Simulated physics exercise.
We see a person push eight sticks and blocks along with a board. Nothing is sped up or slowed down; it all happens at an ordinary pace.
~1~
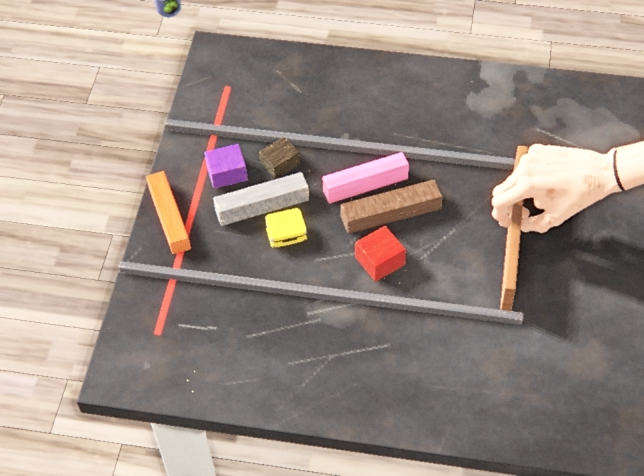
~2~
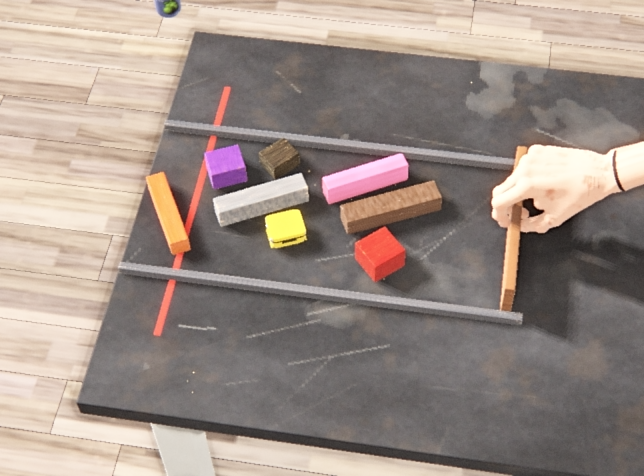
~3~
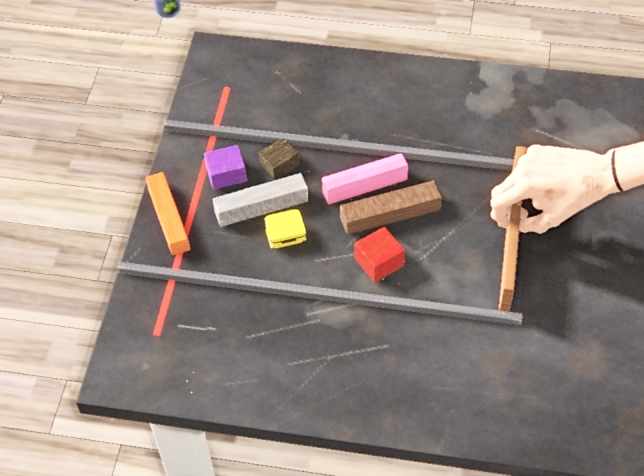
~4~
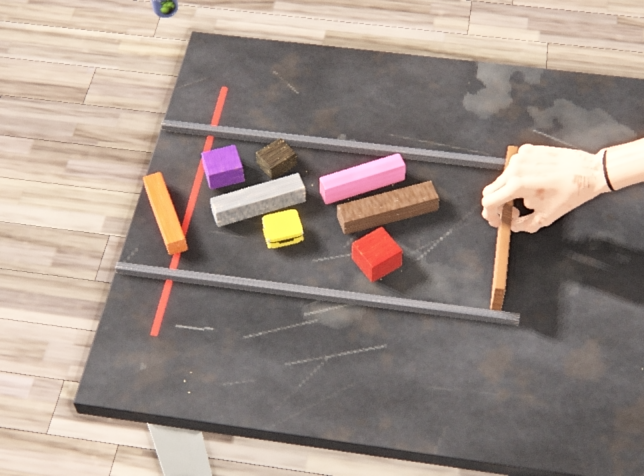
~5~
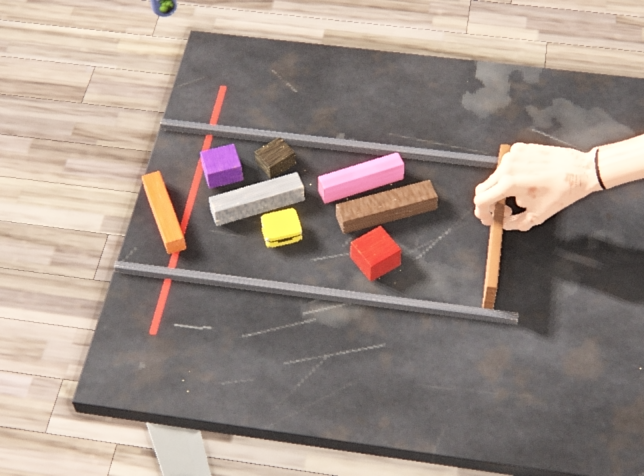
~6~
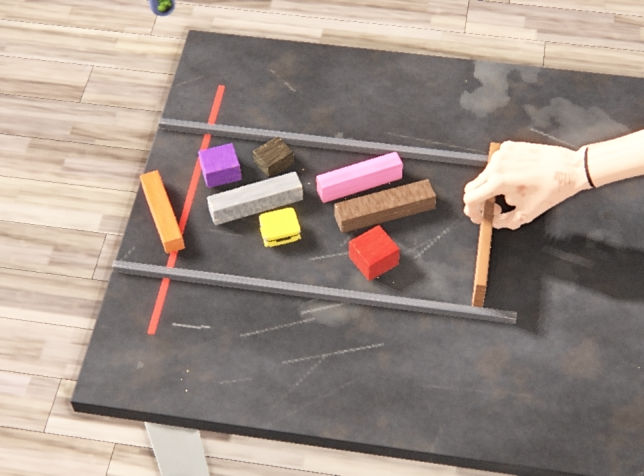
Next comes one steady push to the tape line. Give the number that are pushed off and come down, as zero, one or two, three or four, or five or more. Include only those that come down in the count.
So the push knocks three or four off, going by the tape.
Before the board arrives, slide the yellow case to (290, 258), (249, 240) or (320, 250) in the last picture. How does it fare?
The yellow case remains up; goes over; does not fall.
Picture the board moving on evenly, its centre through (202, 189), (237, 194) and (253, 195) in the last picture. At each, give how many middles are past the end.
Taking the places in turn, the counts are 2, 1 and 0.
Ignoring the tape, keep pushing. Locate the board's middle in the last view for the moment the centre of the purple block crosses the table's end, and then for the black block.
At (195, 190) for the purple block; at (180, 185) for the black block.
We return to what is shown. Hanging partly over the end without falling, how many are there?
3.
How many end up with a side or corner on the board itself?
Counting them up gives 3.
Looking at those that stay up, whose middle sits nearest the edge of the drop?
Black block.
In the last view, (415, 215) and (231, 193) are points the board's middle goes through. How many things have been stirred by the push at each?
Moved so far: 1, then 8.
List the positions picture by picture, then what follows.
Orange bar (168, 212); purple block (226, 166); grey bar (262, 199); board (515, 227); tape (195, 201), in the first picture.
Purple block (226, 167); brown bar (391, 207), in the second picture.
Grey bar (261, 200); yellow case (286, 230), in the third picture.
Orange bar (165, 213); red block (377, 254), in the fourth picture.
Purple block (222, 166); board (497, 225), in the fifth picture.
Orange bar (162, 211); purple block (220, 165); grey bar (256, 198); board (487, 224); tape (189, 200), in the sixth picture.
Soon after, none off yet; orange bar at rest near (162, 211); purple block at rest near (220, 165); grey bar at rest near (256, 198).
After that, none off yet; orange bar displaced a little near (135, 217); purple block moving near (216, 166); grey bar displaced about its own width near (186, 214).
In the end, the number that fall off is three or four; gone, yellow case, grey bar, purple block and orange bar.
